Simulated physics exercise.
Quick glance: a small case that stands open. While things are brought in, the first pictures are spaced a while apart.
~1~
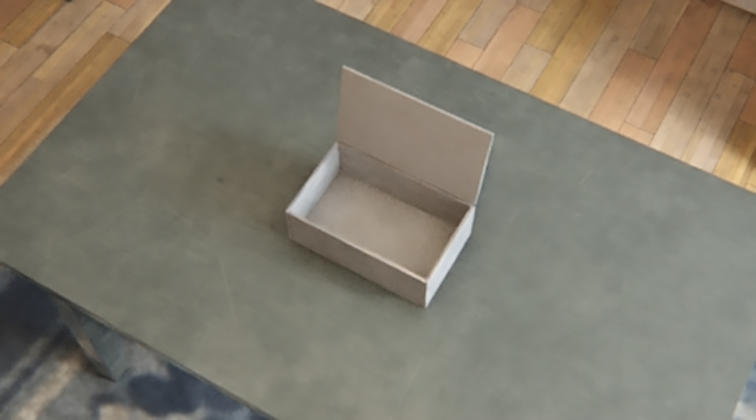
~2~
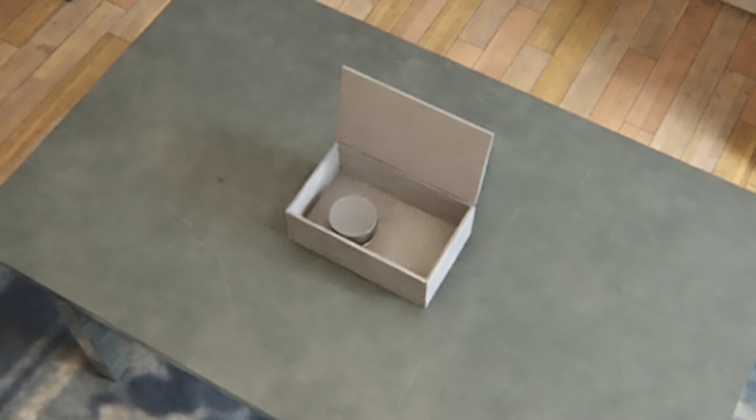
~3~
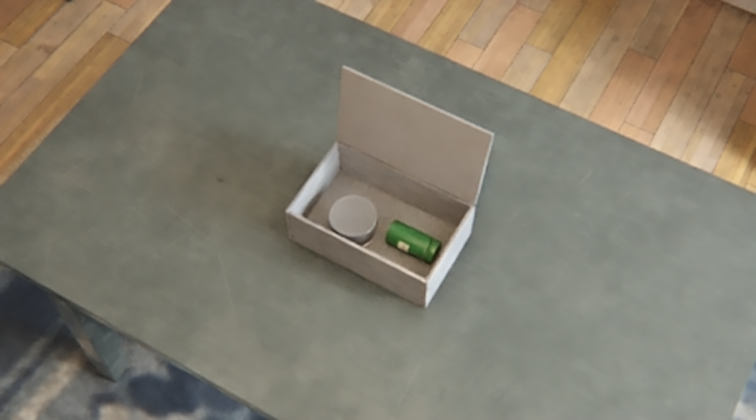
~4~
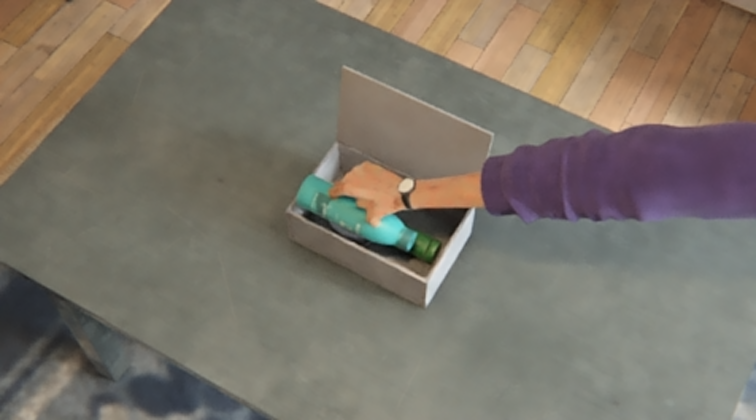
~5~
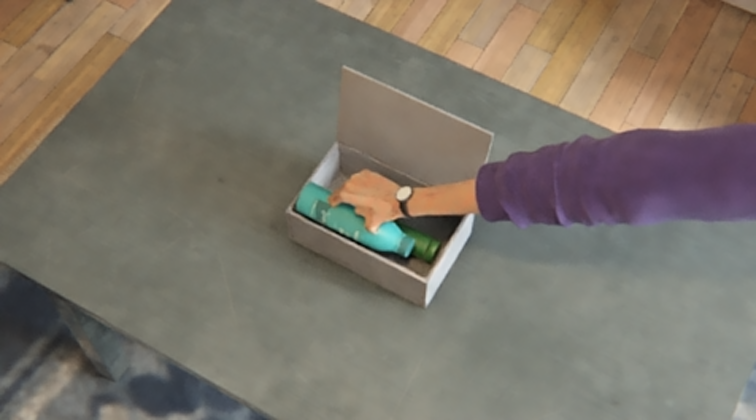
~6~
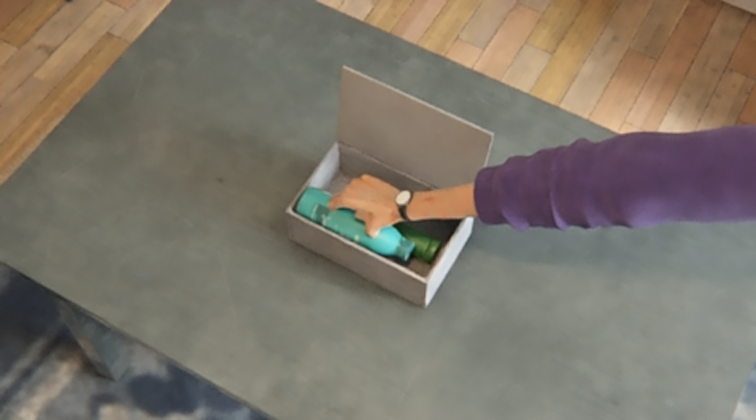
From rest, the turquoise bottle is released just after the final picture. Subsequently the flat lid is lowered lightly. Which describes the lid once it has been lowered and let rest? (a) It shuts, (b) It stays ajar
b, it stays ajar.
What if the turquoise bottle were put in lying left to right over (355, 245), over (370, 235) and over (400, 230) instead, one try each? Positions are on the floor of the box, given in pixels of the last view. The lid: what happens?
With the first placement the lid remains open; with the second, it remains open; with the third, it ends up closed.
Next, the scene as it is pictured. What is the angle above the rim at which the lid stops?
About 8° above the rim.
Then, 1.10 s on from there, lid starting down.
Then, 1.50 s on from there, lid 65° above the rim.
Then, 1.80 s on from there, lid 35° above the rim.
Then, 2.00 s on from there, lid 10° above the rim.
In the end, lid 8° above the rim; all 3 unmoved. At the end, from the last picture's camera, turquoise bottle near (355, 229).
